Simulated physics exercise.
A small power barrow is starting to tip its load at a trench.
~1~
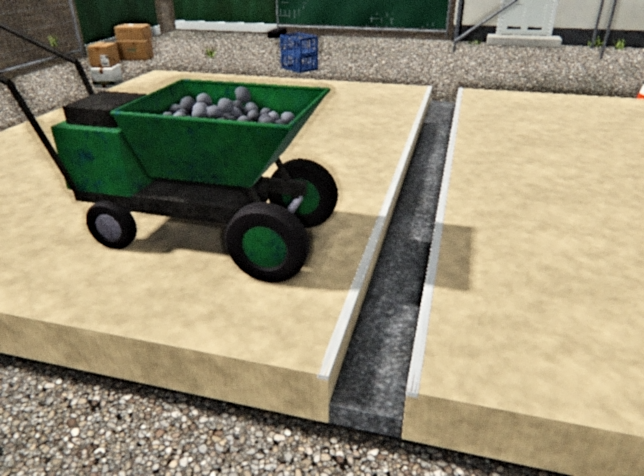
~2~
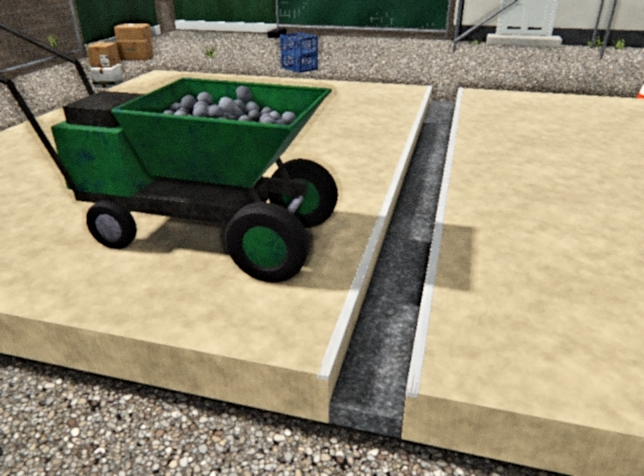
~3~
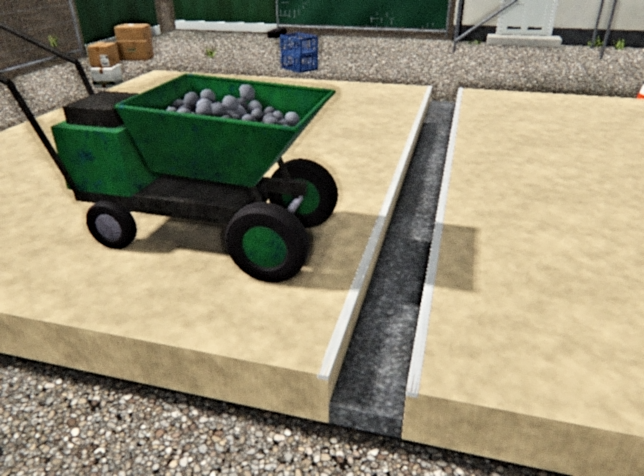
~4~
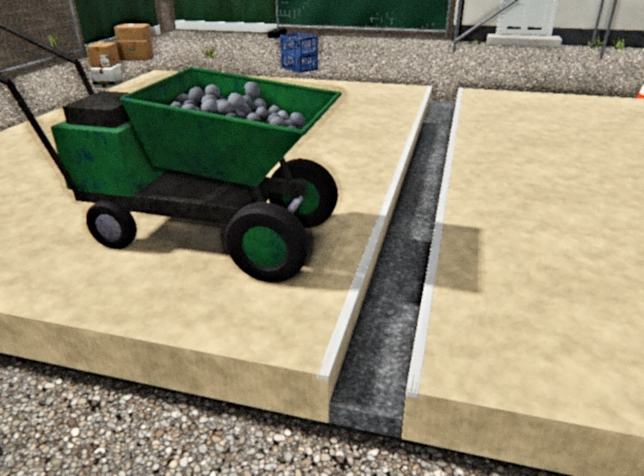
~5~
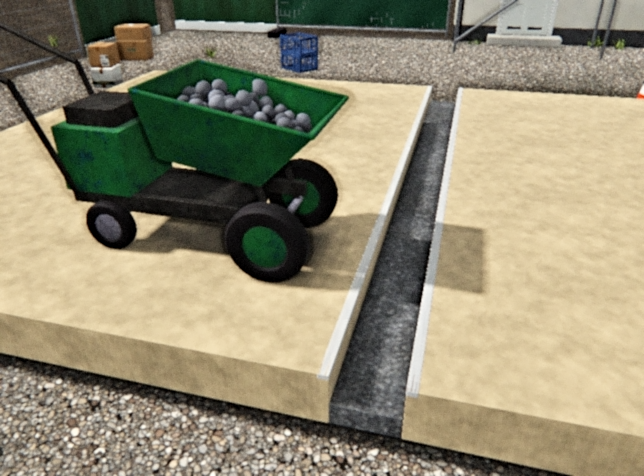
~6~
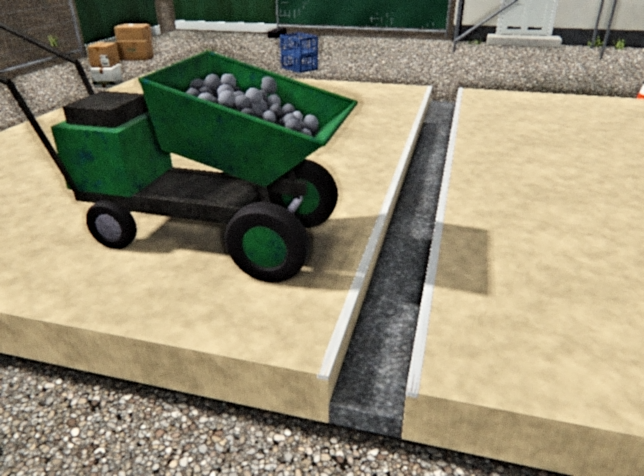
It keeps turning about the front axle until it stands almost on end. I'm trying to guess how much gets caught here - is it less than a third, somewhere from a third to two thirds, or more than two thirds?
I'd say somewhere from a third to two thirds.
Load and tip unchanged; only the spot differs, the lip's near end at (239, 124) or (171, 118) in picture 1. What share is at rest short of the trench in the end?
About 10 per cent first, about 60 per cent second.
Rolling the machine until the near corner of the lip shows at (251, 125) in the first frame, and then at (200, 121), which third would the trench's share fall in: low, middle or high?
First over two thirds, then the middle third.
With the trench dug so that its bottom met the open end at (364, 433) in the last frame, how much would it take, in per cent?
The share comes out near 50 percent.
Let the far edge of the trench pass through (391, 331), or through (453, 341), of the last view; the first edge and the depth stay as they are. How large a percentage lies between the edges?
Respectively, 0 % and 80 %.
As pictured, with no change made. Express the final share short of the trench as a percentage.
Roughly 0 per cent of the load.
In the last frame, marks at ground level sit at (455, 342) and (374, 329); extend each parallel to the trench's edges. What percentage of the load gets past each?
That's 30 in a hundred for the first and 90 in a hundred for the second.
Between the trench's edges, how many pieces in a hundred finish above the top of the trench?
Around 0 in a hundred.
Soon after the last picture, skip tipped steeply; all in the skip.
A little later, skip tipped right over; most in the skip; a small part in or heaped over the trench; a small part beyond it; a stray few falling.
Later still, skip tipped right over; a stray few in the skip; about half in or heaped over the trench; about half beyond it.
At rest, skip tipped right over; about half in or heaped over the trench; about half beyond it.
